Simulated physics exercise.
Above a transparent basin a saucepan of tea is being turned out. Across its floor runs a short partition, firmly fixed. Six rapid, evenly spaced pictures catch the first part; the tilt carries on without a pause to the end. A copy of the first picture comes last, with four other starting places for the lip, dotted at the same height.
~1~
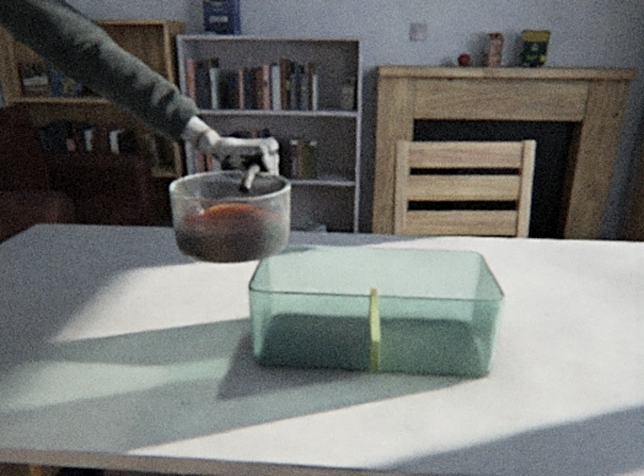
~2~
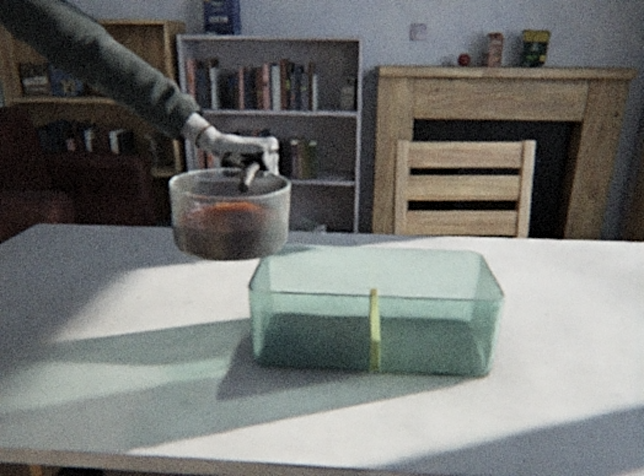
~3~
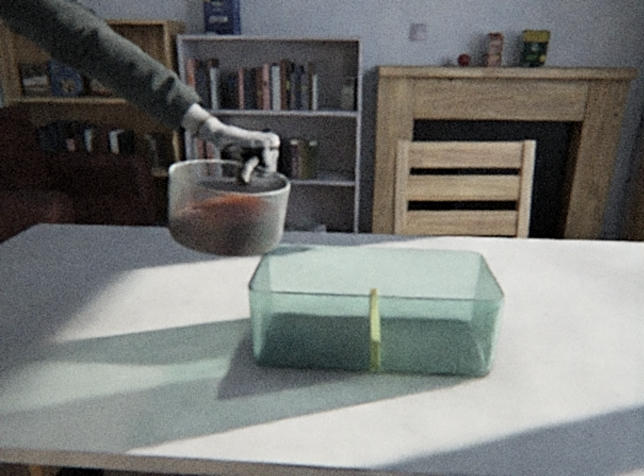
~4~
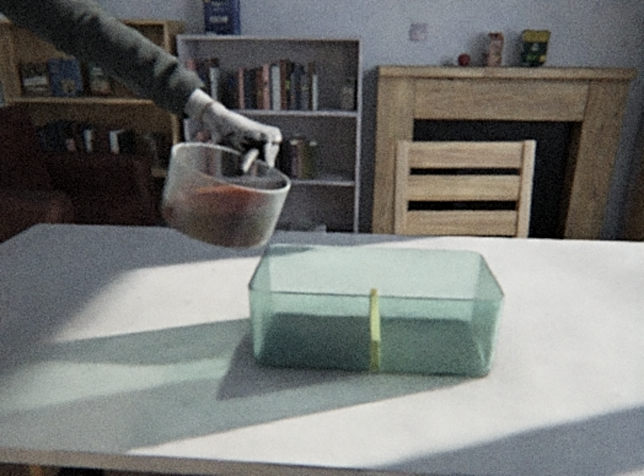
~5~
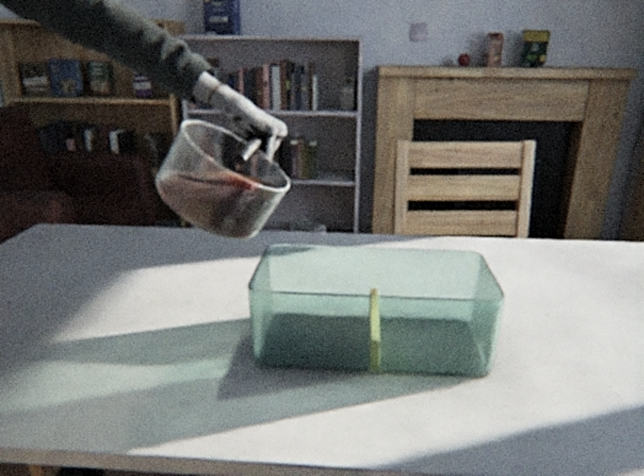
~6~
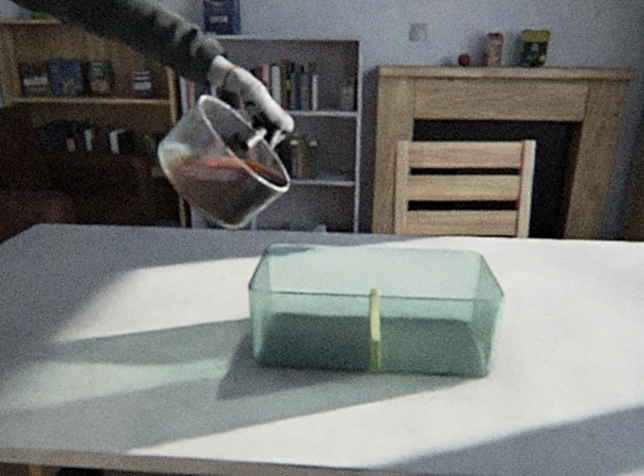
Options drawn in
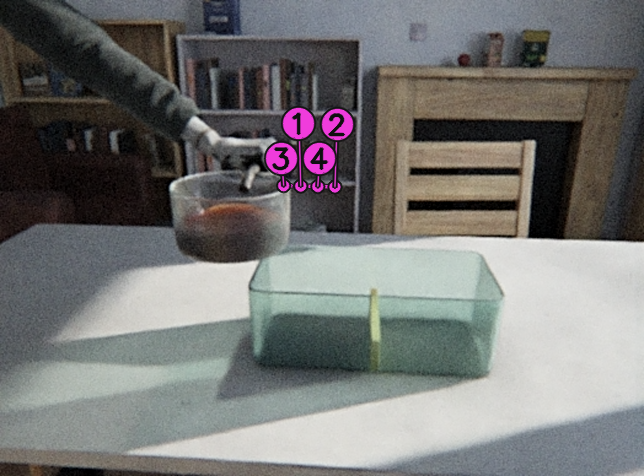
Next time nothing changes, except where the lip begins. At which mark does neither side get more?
Best: 1.
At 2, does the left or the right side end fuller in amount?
The right side.
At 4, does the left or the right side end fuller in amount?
More ends on the right.
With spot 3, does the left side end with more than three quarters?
Yes, it does.
On the marked copy, 1 at (300, 186); 2 at (334, 187); 3 at (283, 185); 4 at (317, 186).
With 1, about 48 % ends left of the wall and 51 % right of it.
With 2, about 7 % ends left of the wall and 92 % right of it.
With 3, about 90 % ends left of the wall and 8 % right of it.
With 4, about 9 % ends left of the wall and 90 % right of it.
